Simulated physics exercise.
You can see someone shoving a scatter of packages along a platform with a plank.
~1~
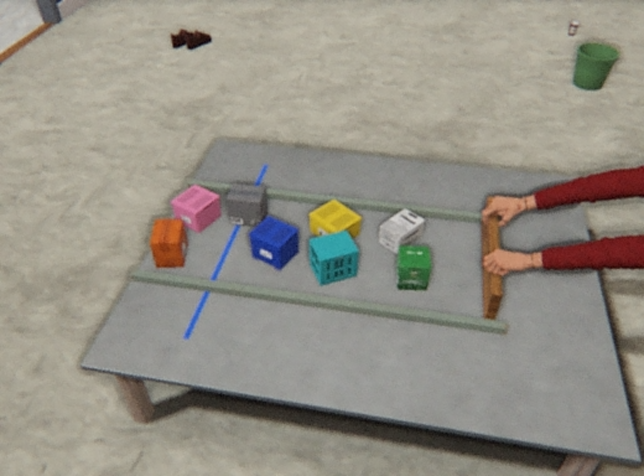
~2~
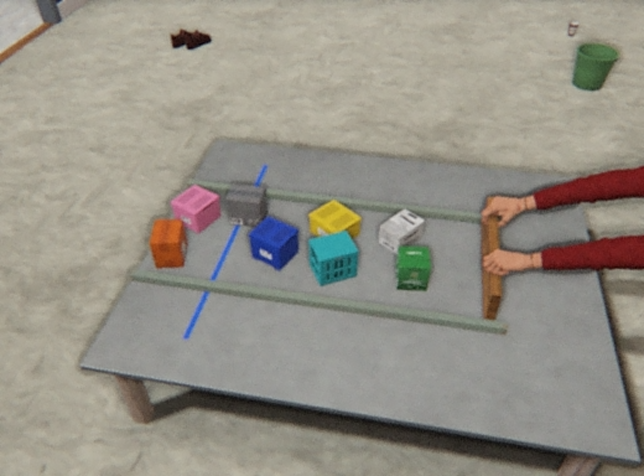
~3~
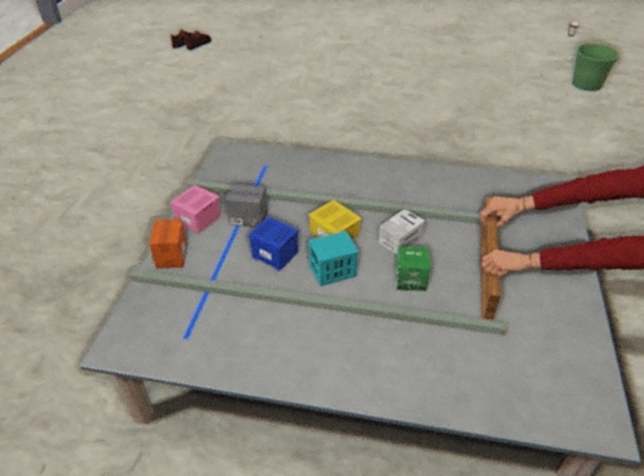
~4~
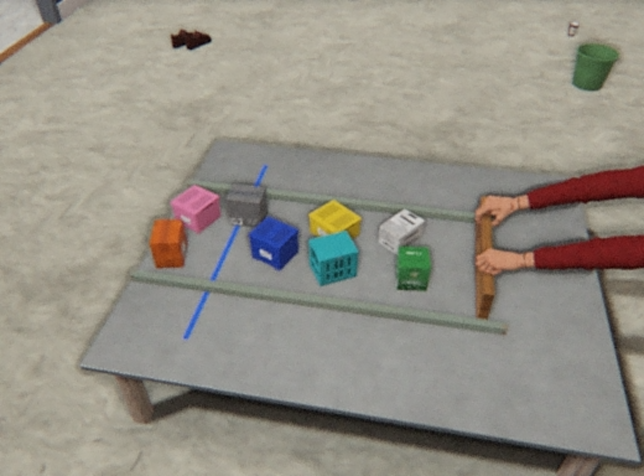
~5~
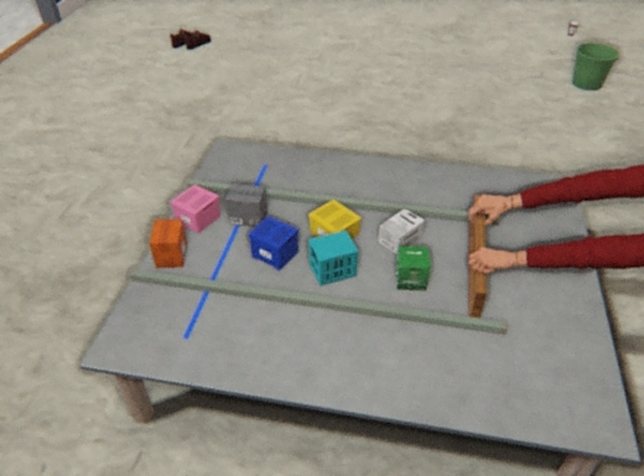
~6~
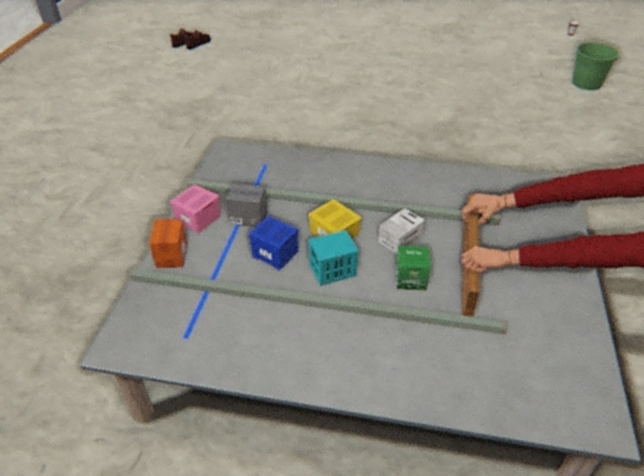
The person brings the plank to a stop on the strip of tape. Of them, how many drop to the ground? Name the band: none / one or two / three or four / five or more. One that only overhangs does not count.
Honestly, the ones lost over the side add up to three, maybe four.
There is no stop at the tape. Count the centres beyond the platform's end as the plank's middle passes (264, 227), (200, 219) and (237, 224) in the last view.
1, 6 and 3.
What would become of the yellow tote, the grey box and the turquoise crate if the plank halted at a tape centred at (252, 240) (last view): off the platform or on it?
Note: Yellow tote stays up top / grey box stays up top / turquoise crate stays up top.
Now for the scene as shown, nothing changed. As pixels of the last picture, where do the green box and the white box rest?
You'll see the green box at (210, 241), with the white box at (226, 214).
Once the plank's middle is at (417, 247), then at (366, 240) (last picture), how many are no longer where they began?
Moved so far: 2, then 5.
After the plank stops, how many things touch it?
In contact: 2.
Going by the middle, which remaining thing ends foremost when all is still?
Foremost: The orange parcel.
Soon after, none off yet; orange parcel at rest near (169, 243); pink tote at rest near (197, 209); grey box at rest near (247, 206).
Then, none off yet; orange parcel at rest near (169, 243); pink tote moved a little near (191, 208); grey box moved a little near (232, 202).
At rest, the number that fall off is three or four; fallen, blue tote, grey box and pink tote.
